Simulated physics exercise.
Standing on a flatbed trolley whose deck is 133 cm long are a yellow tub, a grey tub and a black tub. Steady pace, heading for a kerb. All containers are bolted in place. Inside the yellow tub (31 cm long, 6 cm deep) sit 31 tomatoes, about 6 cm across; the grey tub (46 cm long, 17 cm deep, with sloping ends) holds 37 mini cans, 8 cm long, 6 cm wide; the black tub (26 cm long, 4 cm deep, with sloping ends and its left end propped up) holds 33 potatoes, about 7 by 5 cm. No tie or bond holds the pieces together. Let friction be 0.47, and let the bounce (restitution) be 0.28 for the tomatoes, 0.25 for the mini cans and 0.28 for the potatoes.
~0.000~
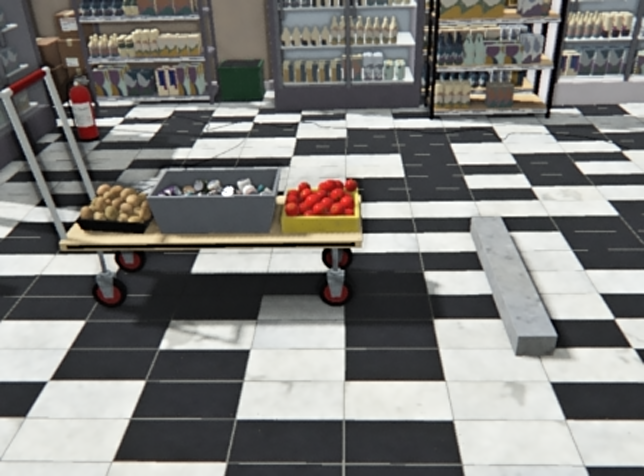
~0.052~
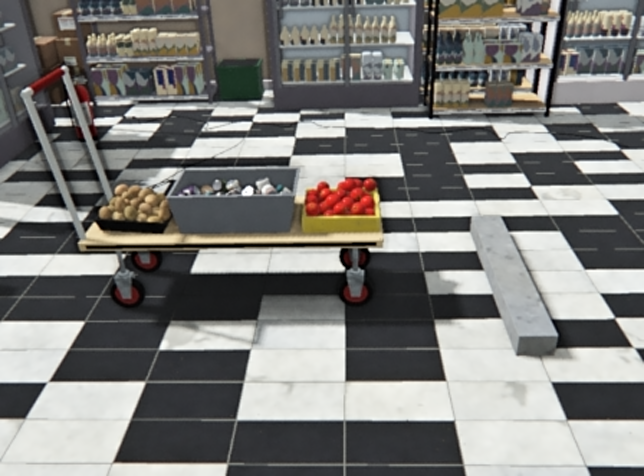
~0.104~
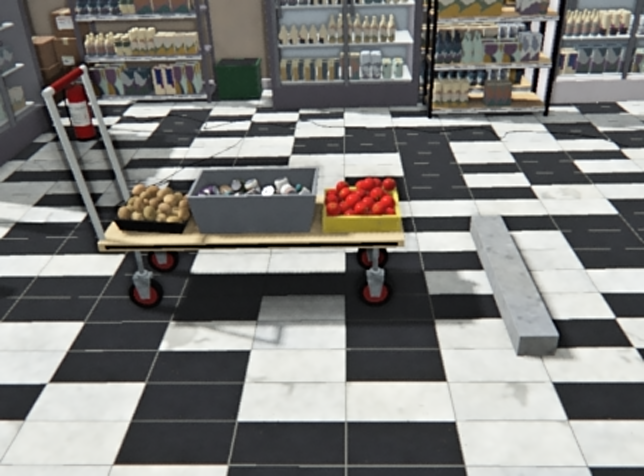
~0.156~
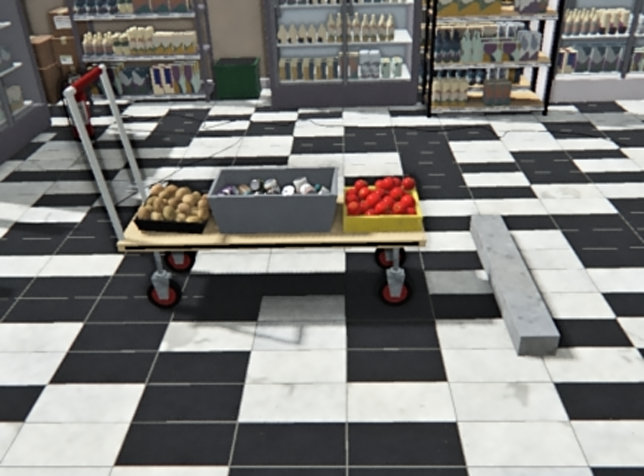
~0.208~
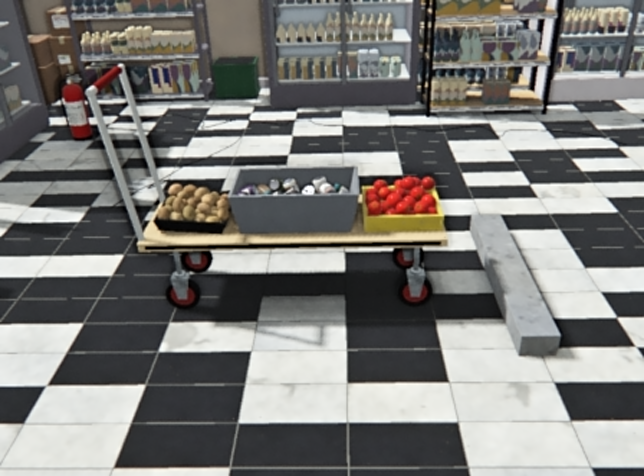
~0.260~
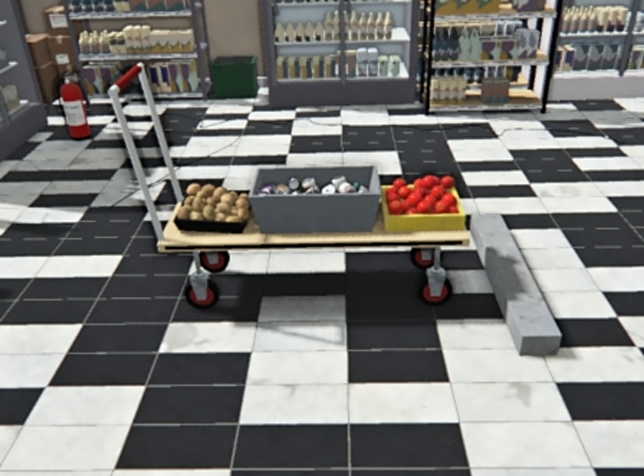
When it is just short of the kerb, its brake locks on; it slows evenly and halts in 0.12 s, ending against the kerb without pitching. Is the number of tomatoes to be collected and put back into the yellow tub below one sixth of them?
No, I'd say the outflow rises past a sixth of the load.
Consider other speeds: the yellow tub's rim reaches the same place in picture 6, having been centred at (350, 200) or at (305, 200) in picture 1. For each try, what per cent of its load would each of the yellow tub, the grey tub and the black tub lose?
For the yellow tub it's 0 % and then 30 %, for the grey tub 0 % and then 0 %, and for the black tub 10 % and then 20 %.
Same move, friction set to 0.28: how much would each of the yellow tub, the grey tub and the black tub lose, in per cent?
You'd see yellow tub shed 30 percent, grey tub shed 0 percent, and black tub shed 20 percent.
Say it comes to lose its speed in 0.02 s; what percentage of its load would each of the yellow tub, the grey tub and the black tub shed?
With that change, yellow tub 40 per cent, grey tub 0 per cent, black tub 20 per cent.
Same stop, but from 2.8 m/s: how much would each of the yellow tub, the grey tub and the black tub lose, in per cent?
Yellow tub 40 %, grey tub 0 %, black tub 20 %.
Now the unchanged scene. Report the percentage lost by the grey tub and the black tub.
For the grey tub it's 0 %, and for the black tub it's 10 %.
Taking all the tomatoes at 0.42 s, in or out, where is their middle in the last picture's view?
(474, 196).
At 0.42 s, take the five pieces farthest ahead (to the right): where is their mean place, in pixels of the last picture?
Centre approx. at (497, 198) px.
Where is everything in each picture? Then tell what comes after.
In the first picture (we follow the rim corner now nearest the camera; the camera moves round a little), yellow tub at (356, 217); grey tub at (272, 195); 66 cm still to roll; nothing out yet.
In the second picture, yellow tub at (377, 216); grey tub at (293, 195); 57 cm still to roll.
In the third picture, yellow tub at (398, 216); grey tub at (314, 195); 48 cm still to roll.
In the fourth picture, yellow tub at (419, 216); grey tub at (335, 194); 39 cm still to roll.
In the fifth picture, yellow tub at (440, 215); grey tub at (356, 194); 30 cm still to roll.
In the sixth picture, yellow tub at (462, 215); grey tub at (378, 193); 21 cm still to roll; nothing out yet.
After 0.32 s, the brake bites.
After 0.42 s, 1 of 31 out of the yellow tub, 0 of 37 out of the grey tub and 2 of 33 out of the black tub.
After 0.54 s, 2 of 31 out of the yellow tub, 0 of 37 out of the grey tub and 2 of 33 out of the black tub.
After 0.77 s, 8 of 31 out of the yellow tub, 0 of 37 out of the grey tub and 4 of 33 out of the black tub.
Final count (at 1.28 s), 8 of 31 out of the yellow tub, 0 of 37 out of the grey tub and 4 of 33 out of the black tub. Asked share, 8 of 31, 26 per cent.
